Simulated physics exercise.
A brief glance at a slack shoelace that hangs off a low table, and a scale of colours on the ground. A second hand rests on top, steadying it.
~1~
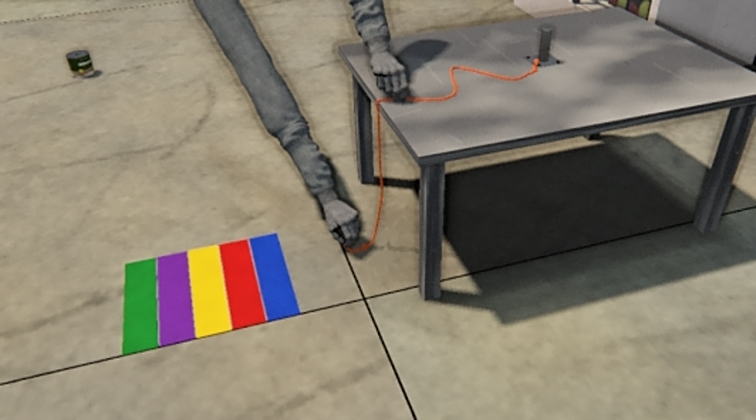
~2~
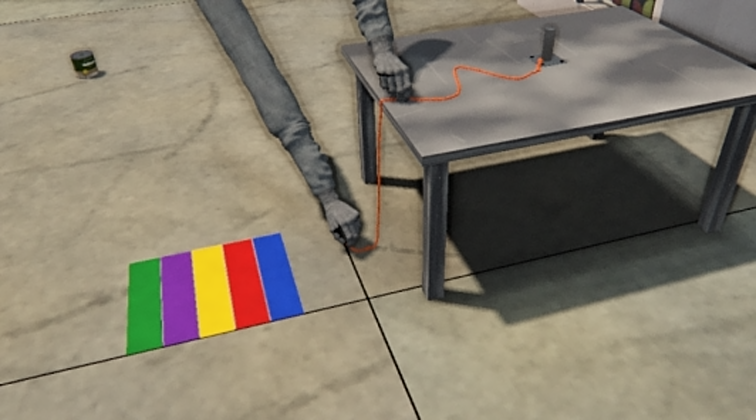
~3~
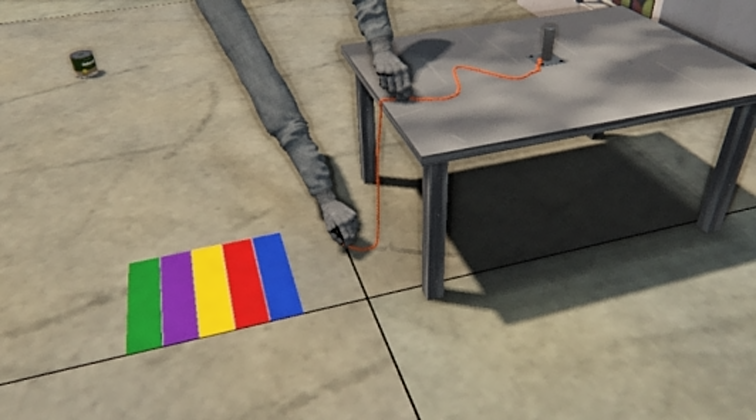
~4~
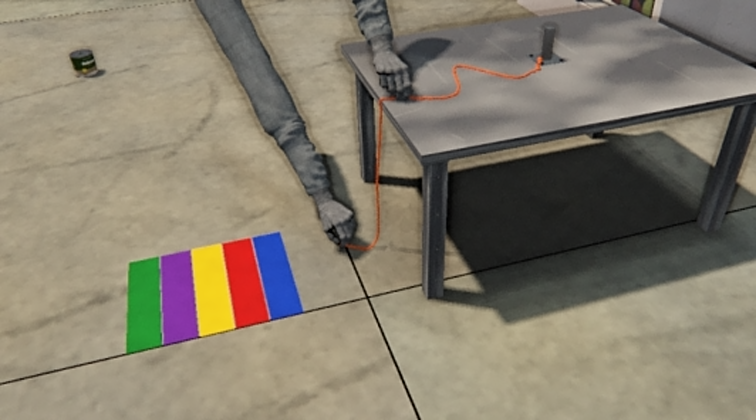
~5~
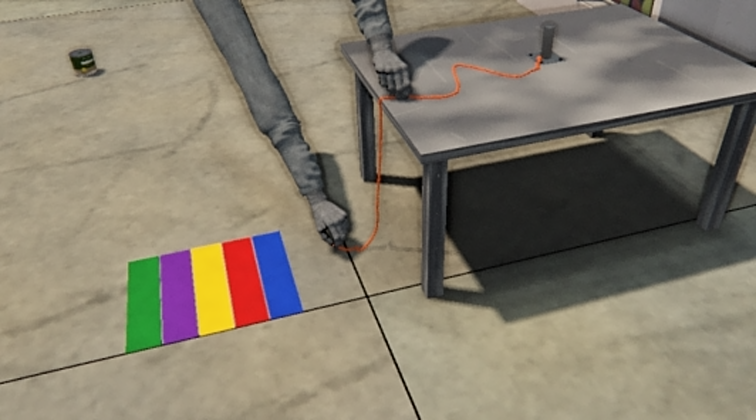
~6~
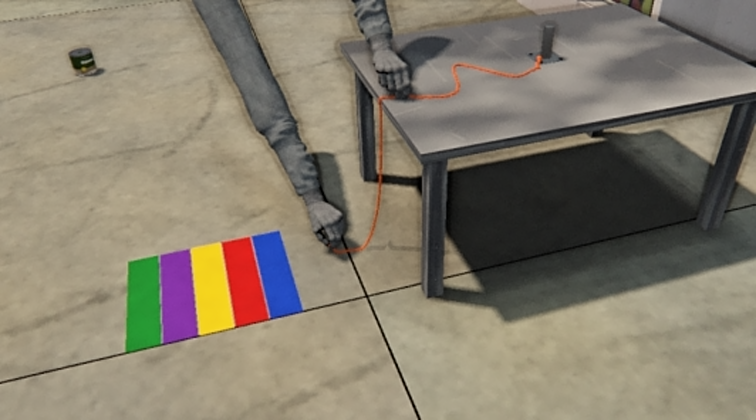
Two grey sleeved arms with grey hands reach in from the top over a pale concrete floor, seen from above at an angle. One hand rests on a low grey table where an orange-red lace winds from a short post and hangs over the edge, right of green, purple, yellow, red and blue stripes. The lower hand draws the lace's end slightly left, while the view shifts barely at first.
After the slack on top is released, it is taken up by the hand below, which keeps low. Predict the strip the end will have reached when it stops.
I would say the green strip.
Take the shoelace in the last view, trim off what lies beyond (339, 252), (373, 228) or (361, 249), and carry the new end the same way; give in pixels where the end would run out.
Close to (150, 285) first, close to (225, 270) next, and close to (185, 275) last.
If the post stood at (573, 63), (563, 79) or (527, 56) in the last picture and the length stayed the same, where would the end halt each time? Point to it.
Going through the tries, you get (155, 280), then (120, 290), then (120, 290).
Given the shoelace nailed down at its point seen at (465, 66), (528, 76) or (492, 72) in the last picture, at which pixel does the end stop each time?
Going try by try, I'd put it close to (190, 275), then (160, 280), and finally (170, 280).
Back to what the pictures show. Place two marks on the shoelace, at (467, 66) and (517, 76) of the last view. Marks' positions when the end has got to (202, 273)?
You'll find the first mark at (442, 83) and the second mark at (489, 70).
Soon after, end near (202, 273); over yellow.
After that, end near (161, 281); over purple.
At the stop, end near (135, 287); over green. It gets as far as the green strip.
